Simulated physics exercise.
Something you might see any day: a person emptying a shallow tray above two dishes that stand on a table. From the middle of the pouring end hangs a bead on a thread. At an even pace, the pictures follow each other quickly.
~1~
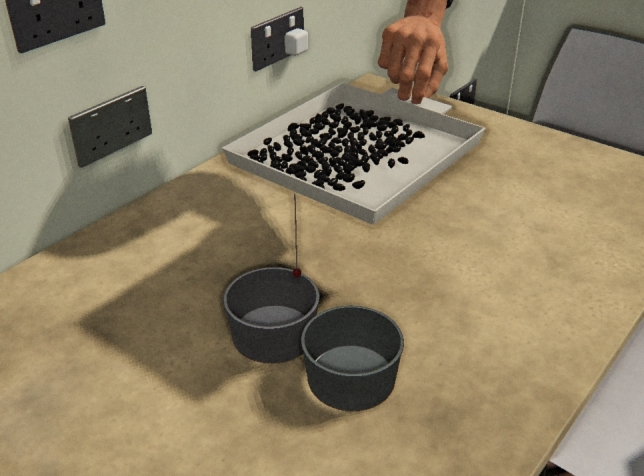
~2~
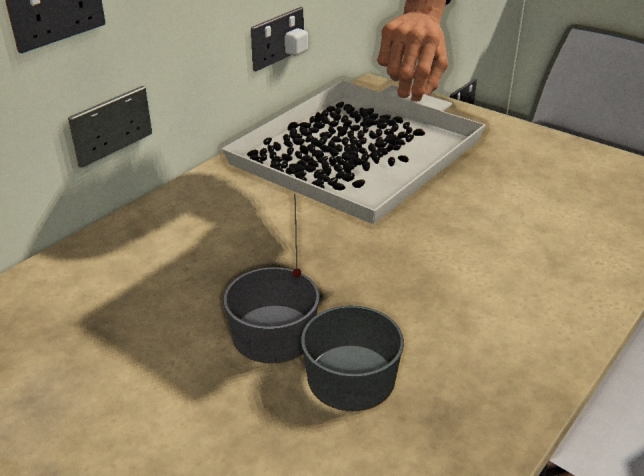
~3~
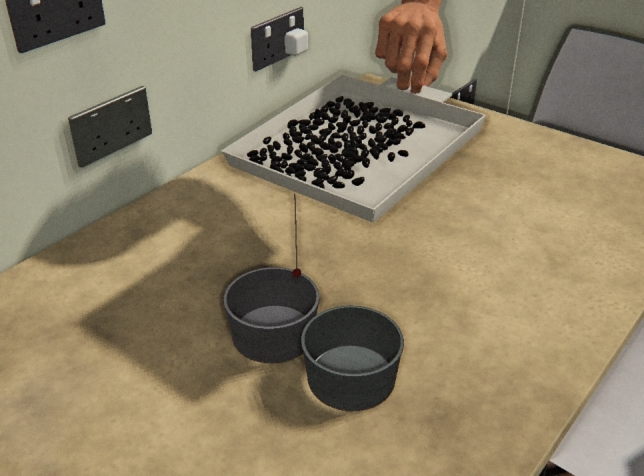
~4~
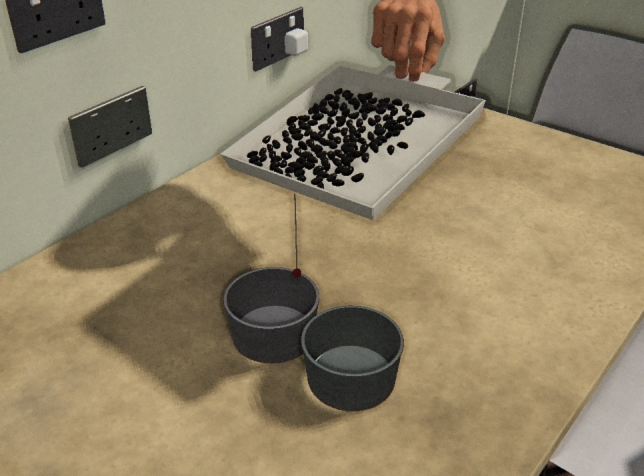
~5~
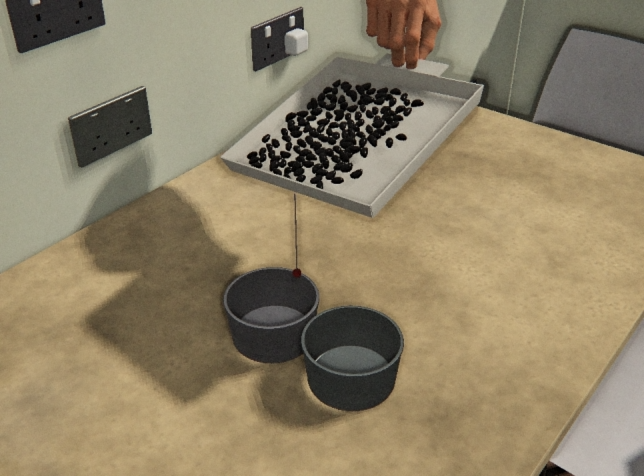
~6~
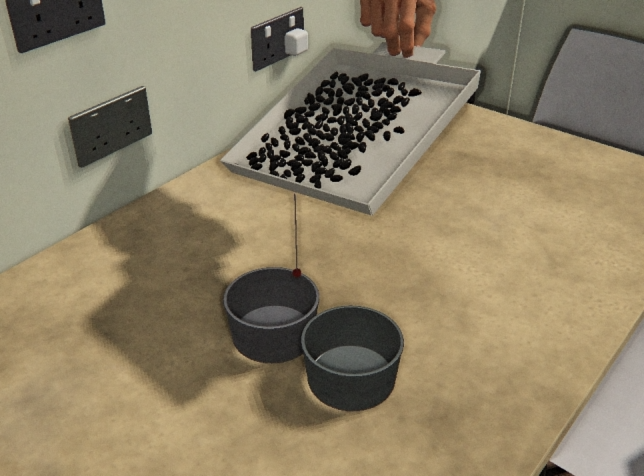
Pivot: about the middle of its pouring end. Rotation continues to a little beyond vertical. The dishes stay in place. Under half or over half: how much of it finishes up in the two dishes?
Under half.
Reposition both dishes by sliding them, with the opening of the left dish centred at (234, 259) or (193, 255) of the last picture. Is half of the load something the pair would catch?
The first try: Above a half. The second: Most of it.
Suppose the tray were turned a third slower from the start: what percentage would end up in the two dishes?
Estimated share: Some 30%.
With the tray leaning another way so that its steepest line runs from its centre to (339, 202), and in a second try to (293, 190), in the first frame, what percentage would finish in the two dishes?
Lab note: Try 1 = 70 %, try 2 = 50 %.
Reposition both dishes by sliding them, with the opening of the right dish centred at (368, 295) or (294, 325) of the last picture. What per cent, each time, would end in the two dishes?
It would be near 10 per cent first and near 70 per cent second.
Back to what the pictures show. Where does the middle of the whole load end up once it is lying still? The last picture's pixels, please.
I'd mark it at roughly (232, 310).
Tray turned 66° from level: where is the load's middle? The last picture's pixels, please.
Somewhere near pixel (280, 132).
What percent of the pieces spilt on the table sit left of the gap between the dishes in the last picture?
It comes to about 100 percent.
Soon after the last picture, tray tipped steeply; all on the tray.
A little later, tray tipped past a quarter turn; about half on the tray; a stray few in the left dish; a stray few outside both; about a third in the air.
Later still, tray tipped past a quarter turn; about a third in the left dish; about two thirds outside both.
At rest, tray tipped past a quarter turn; none in the right dish; about a third in the left dish; about two thirds outside both.
